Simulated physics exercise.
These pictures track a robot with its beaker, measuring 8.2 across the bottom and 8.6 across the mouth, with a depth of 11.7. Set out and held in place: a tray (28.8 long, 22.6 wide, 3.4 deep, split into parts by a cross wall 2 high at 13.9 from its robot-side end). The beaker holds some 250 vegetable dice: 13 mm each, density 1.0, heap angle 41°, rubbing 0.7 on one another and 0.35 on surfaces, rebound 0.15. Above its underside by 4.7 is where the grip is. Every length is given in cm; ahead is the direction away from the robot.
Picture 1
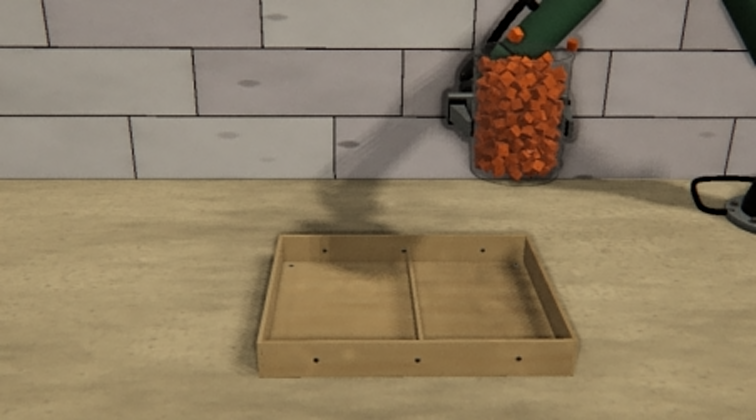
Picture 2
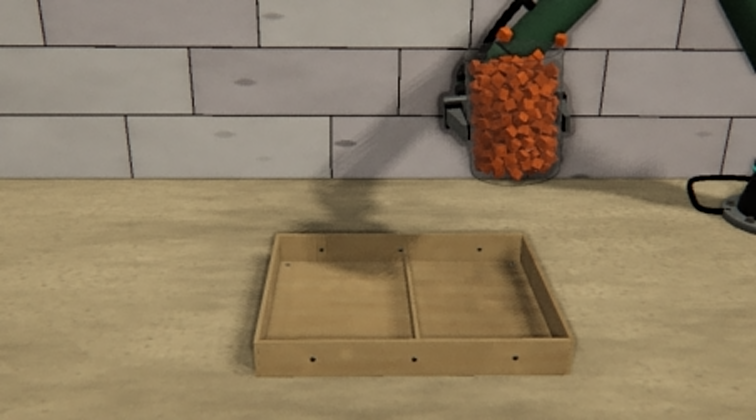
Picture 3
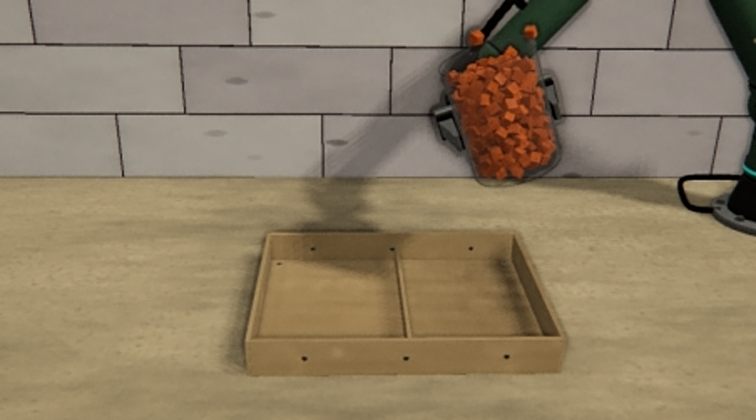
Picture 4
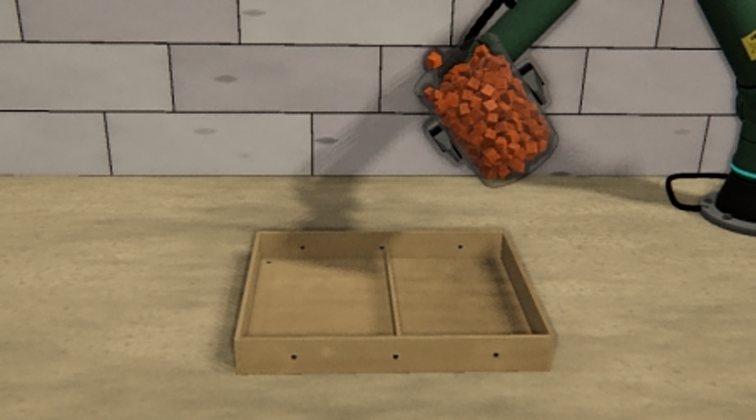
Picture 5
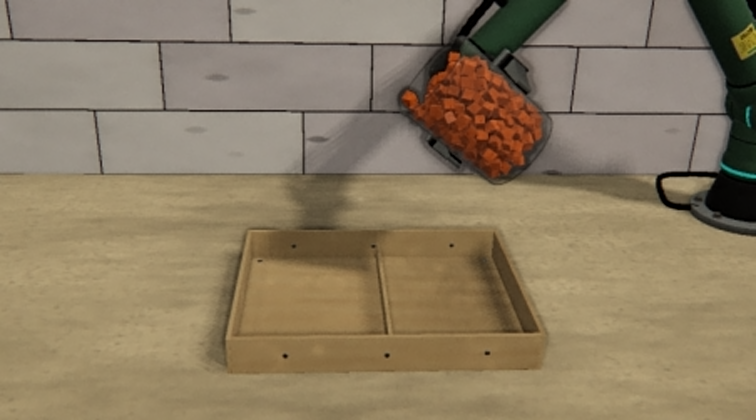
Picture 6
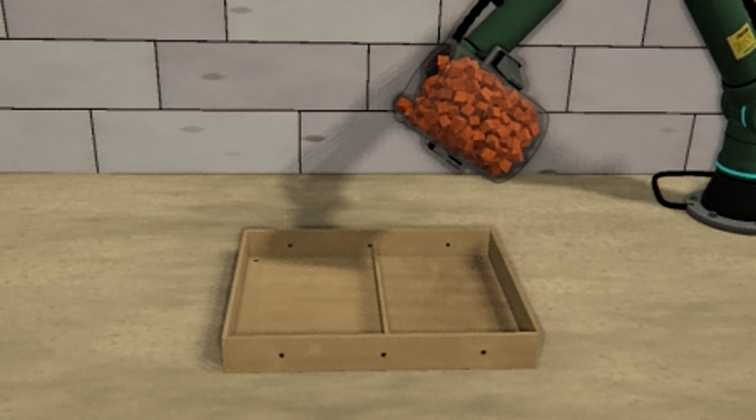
Above a wooden tray with two compartments on a table by a brick wall, a green robot arm tilted a clear beaker full of orange cubes steadily over to the left.
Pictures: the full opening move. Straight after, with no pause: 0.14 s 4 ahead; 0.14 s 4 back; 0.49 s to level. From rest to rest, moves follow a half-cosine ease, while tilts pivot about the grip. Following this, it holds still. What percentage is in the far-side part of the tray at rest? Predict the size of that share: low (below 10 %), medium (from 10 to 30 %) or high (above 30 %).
Predicted share: Low.
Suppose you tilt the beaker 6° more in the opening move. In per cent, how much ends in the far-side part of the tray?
Estimate: Around 5 per cent.
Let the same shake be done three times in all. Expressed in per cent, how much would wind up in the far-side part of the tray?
It would come to around 5 %.
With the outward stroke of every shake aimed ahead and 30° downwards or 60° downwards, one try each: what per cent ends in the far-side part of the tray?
First try about 0 %, second try about 0 %.
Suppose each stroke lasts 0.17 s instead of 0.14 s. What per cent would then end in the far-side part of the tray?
I'd expect close to 5 per cent then.
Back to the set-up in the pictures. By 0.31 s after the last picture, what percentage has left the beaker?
5 %.
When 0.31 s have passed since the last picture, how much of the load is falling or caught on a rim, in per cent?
Around 4 per cent of the load.
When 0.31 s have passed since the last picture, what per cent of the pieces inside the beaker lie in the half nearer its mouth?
Roughly 45 %.
Then, 0.31 s after the last picture, tilted 56° forward, highest piece 25 above the table; 242 in the beaker, 11 in flight or on a rim.
Then, 0.62 s after the last picture, tilted 13° forward, highest piece 28 above the table; 241 in the beaker, 11 in the far-side part, 1 in the robot-side part.
Then, 0.97 s after the last picture, level, highest piece 28 above the table; 241 in the beaker, 11 in the far-side part, 1 in the robot-side part.
Then, 2.02 s after the last picture, level, highest piece 28 above the table; 241 in the beaker, 11 in the far-side part, 1 in the robot-side part.
Final count, 241 in the beaker, 11 in the far-side part, 1 in the robot-side part. That is 4 % in the far-side part of the tray.
